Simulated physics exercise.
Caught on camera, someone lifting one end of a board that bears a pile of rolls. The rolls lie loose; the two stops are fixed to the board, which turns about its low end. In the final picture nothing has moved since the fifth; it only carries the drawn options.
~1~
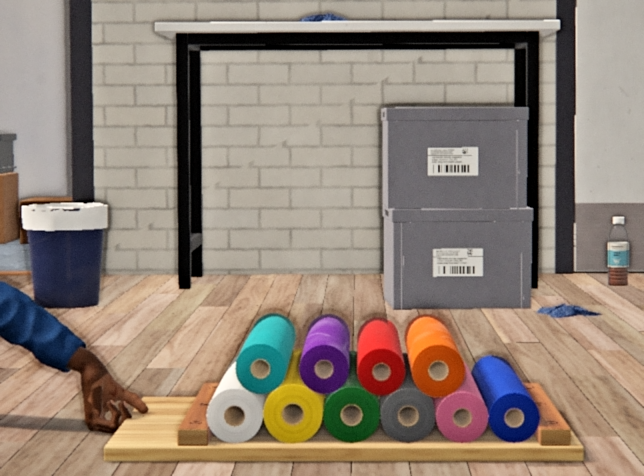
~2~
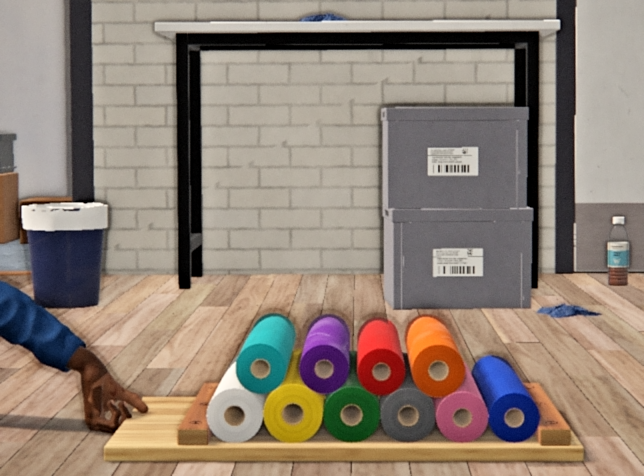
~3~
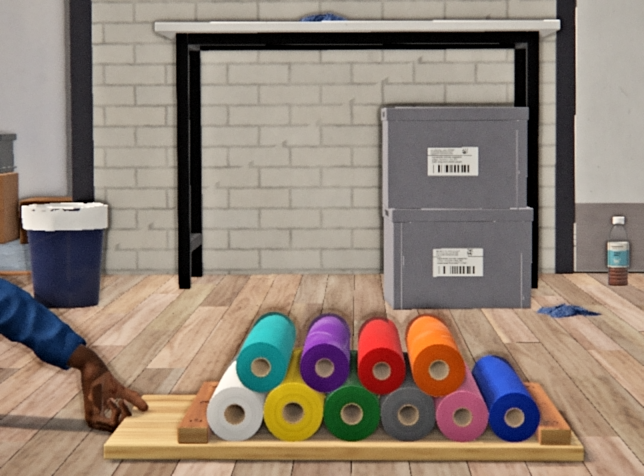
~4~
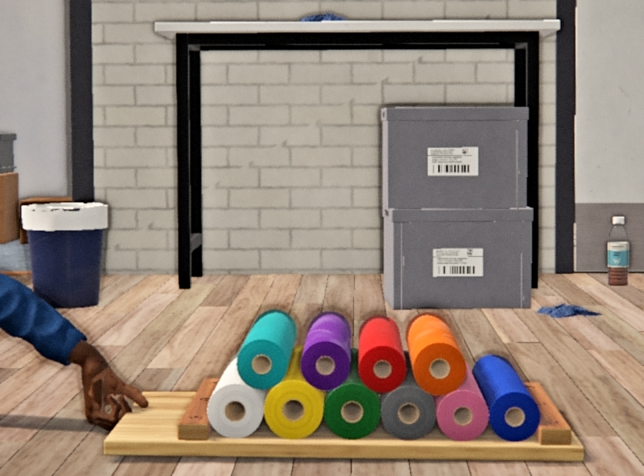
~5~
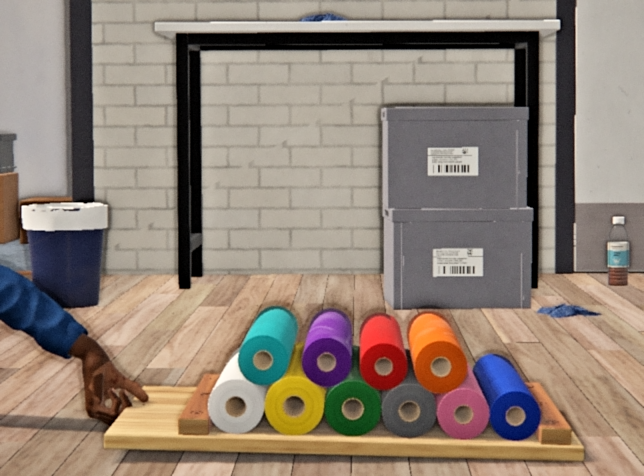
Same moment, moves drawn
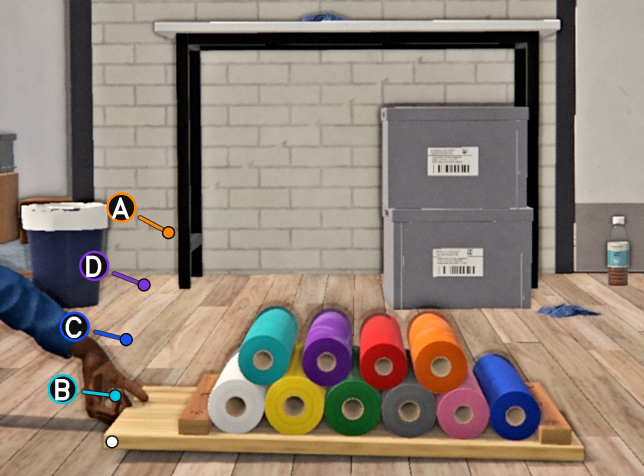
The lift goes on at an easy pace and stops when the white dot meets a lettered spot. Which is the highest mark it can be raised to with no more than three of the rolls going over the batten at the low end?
Up to A.
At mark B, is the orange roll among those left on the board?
Yes.
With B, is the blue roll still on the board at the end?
Yes, with B.
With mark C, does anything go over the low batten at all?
No, at C.
On the marked copy, A at (168, 233); B at (115, 396); C at (126, 340); D at (144, 285); the white dot at (112, 442).
Taking A. A third of the way, board at 17°.
Two thirds of the way, board at 28°.
When it is over, board at 28°, one over the low batten (orange).
As for the rest, B none over the low batten; C none over the low batten; D none over the low batten.
